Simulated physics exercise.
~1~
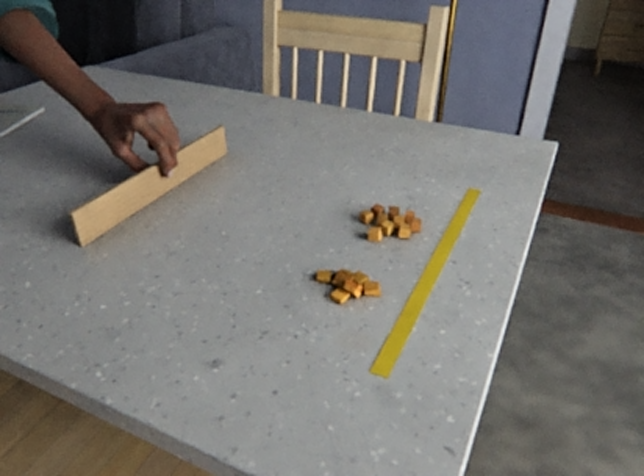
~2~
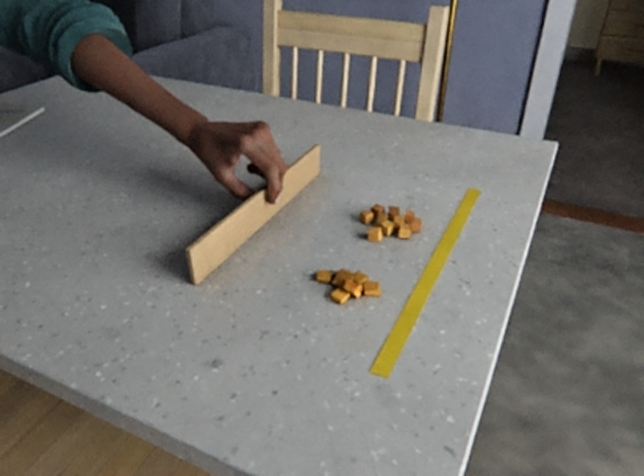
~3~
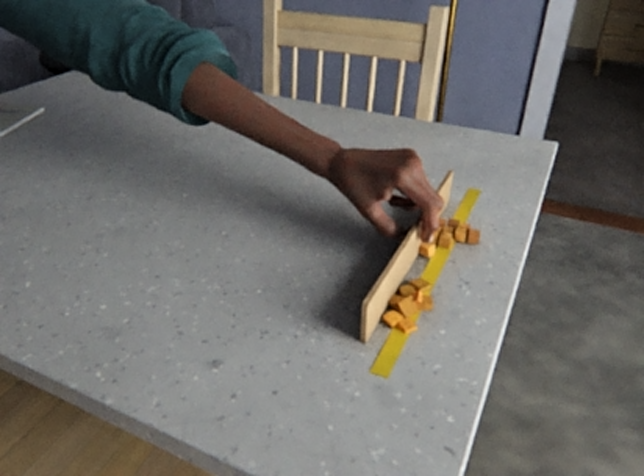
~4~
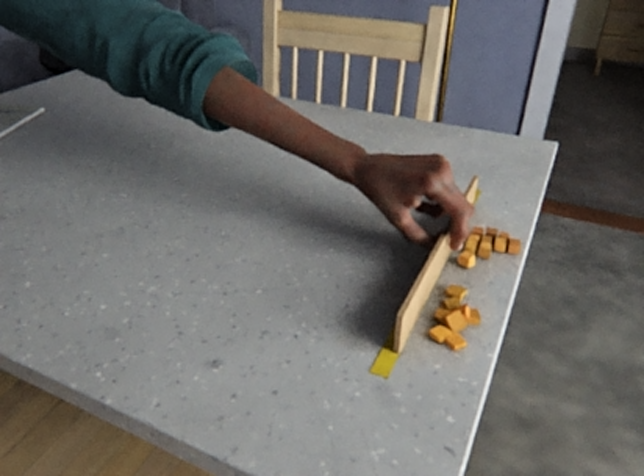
A hand sliding an upright wooden strip rightward across a speckled grey table, pushing two clusters of orange cubes past yellow tape, all staying on top.
